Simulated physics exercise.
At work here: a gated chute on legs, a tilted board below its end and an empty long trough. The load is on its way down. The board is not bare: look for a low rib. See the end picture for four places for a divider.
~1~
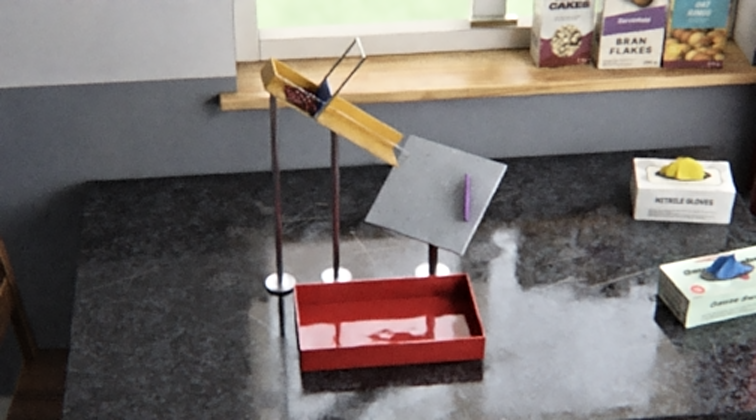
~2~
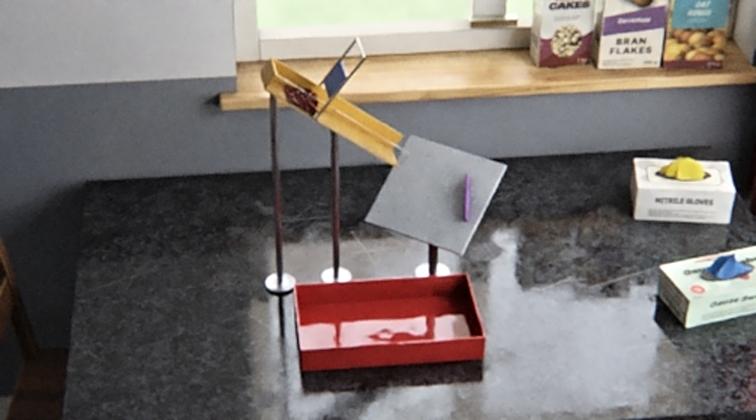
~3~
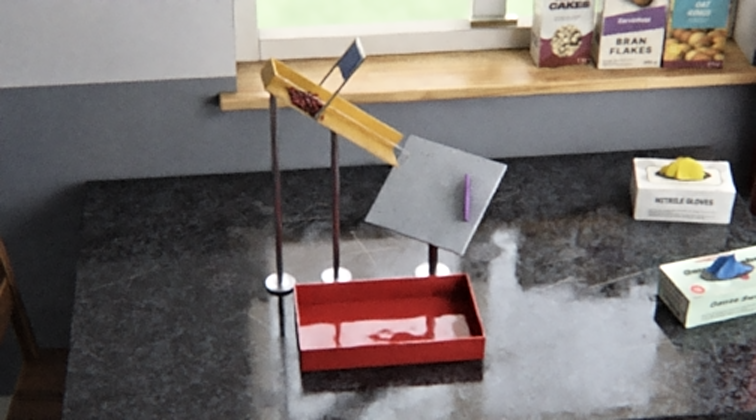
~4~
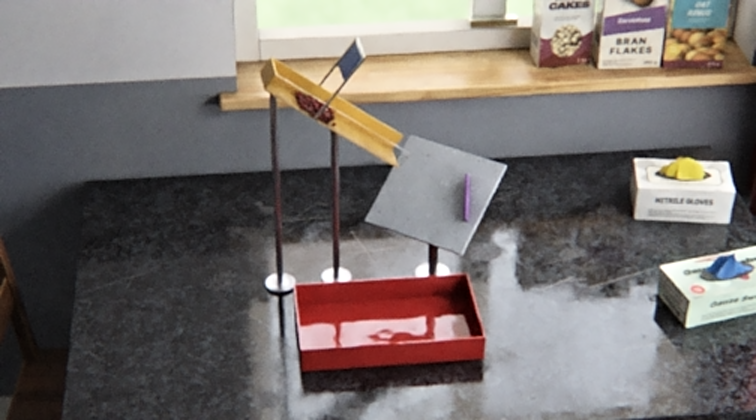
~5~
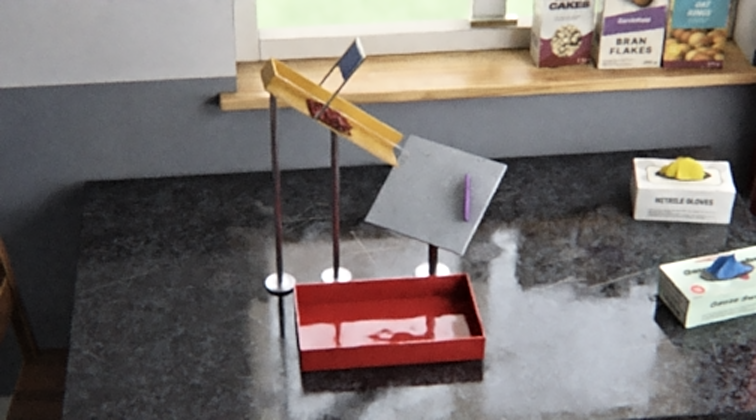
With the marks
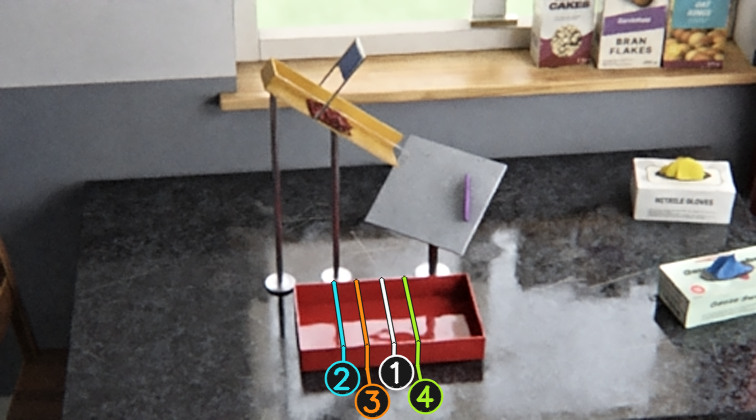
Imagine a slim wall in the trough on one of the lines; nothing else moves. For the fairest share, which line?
It is 4.
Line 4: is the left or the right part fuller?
The right side.
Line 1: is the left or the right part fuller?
Right.
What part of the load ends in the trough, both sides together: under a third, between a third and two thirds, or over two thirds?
It is over two thirds.
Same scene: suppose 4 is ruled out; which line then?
1.
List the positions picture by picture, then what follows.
In the first frame, load behind the gate near (302, 98), kidney beans; lip of the chute near (395, 159), sloping fairly steeply.
In the second frame, middle of the board near (435, 193), tilted fairly steeply; middle of its low edge near (412, 237); of its high edge near (458, 150).
In the third frame, front corners of the trough near (301, 349) and (485, 337), empty; front of the load near (320, 109).
In the fourth frame, middle of the load near (319, 111); its front near (332, 115), close to a quarter of the way to the lip; rib from (466, 174) to (465, 218).
In the fifth frame, middle of the load near (327, 115); its front near (349, 124), close to half of the way to the lip.
On the marked copy, line 1 crosses the front rim at (394, 343); line 2 crosses the front rim at (343, 347); line 3 crosses the front rim at (367, 345); line 4 crosses the front rim at (418, 341).
For line 1, of what is caught, a small share on the left of the divider, the bulk on the right.
For line 2, of what is caught, none at all on the left of the divider, the whole lot on the right.
For line 3, of what is caught, only a few on the left of the divider, all but a few on the right.
For line 4, of what is caught, close to a third on the left of the divider, close to two thirds on the right.
